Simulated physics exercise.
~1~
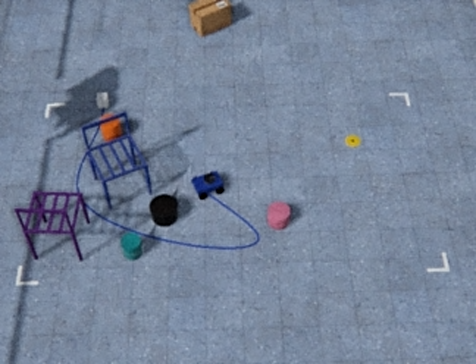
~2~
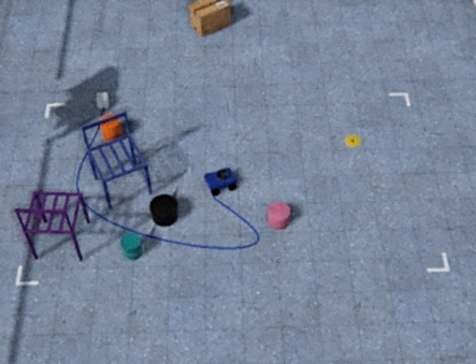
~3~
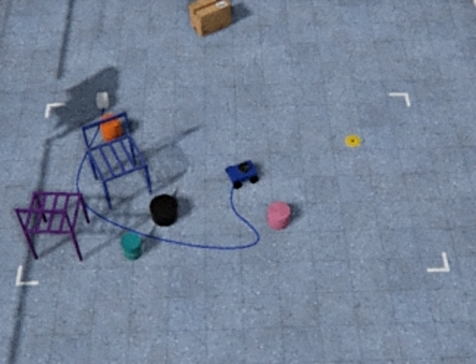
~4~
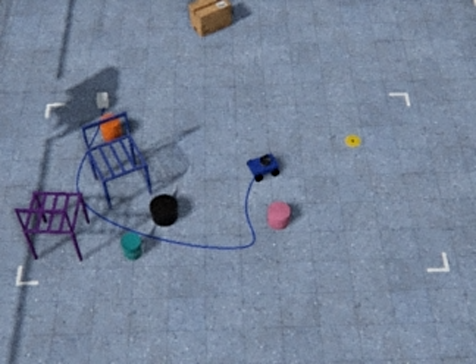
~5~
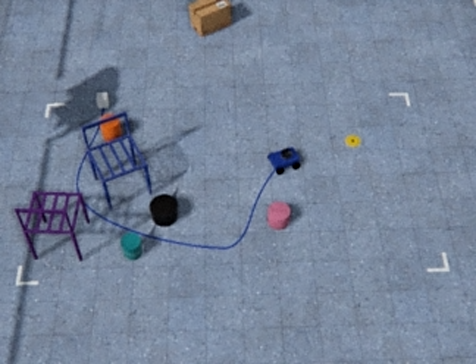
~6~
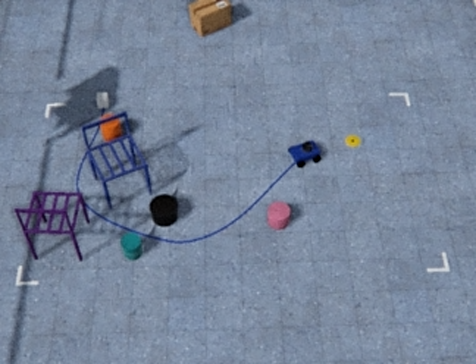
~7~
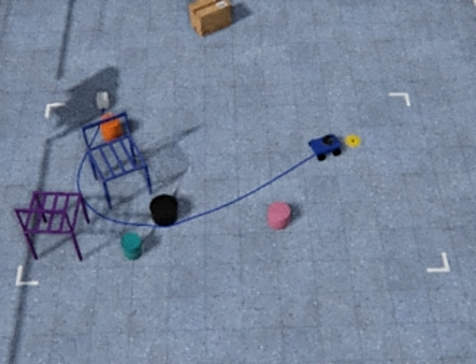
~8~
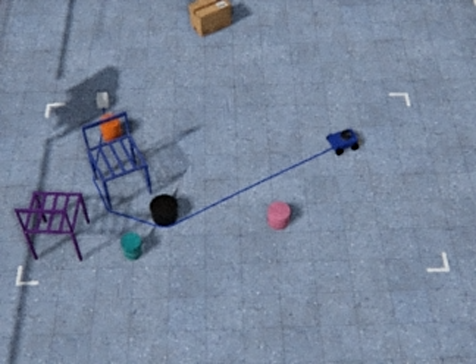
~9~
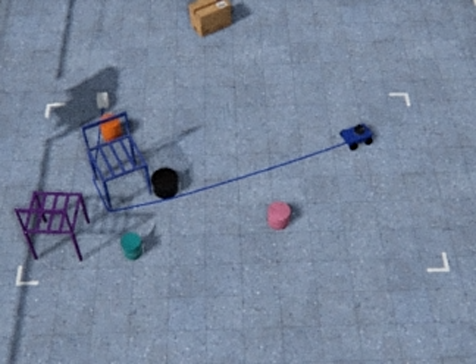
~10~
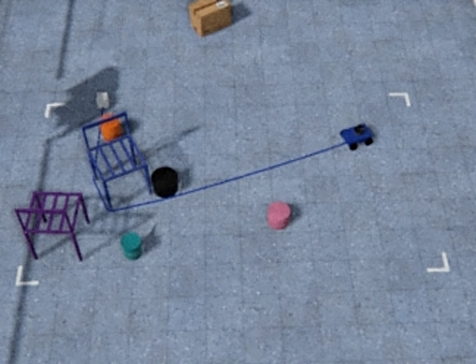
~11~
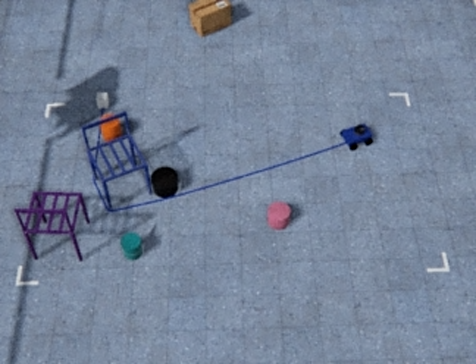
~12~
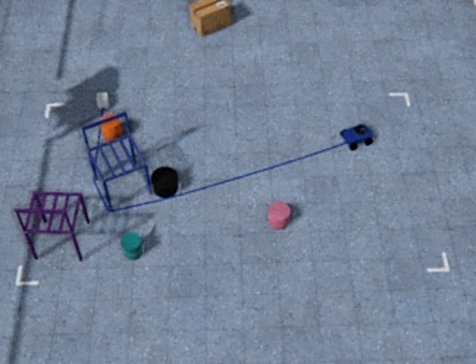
A small blue cart trailing a thin blue lead drives slowly up and to the right across a grey tiled floor, seen from high above. A blue chair and an orange tub stand at the upper left, a purple chair and teal bucket lower down, a black pot near the lead, a pink tub toward the middle and a cardboard box at the top. The lead's loose curve draws in, straightens and catches the black pot, sliding it slightly upward. The cart stops at the yellow mark, the lead stretched nearly straight back to the blue chair's leg, and everything stays still.
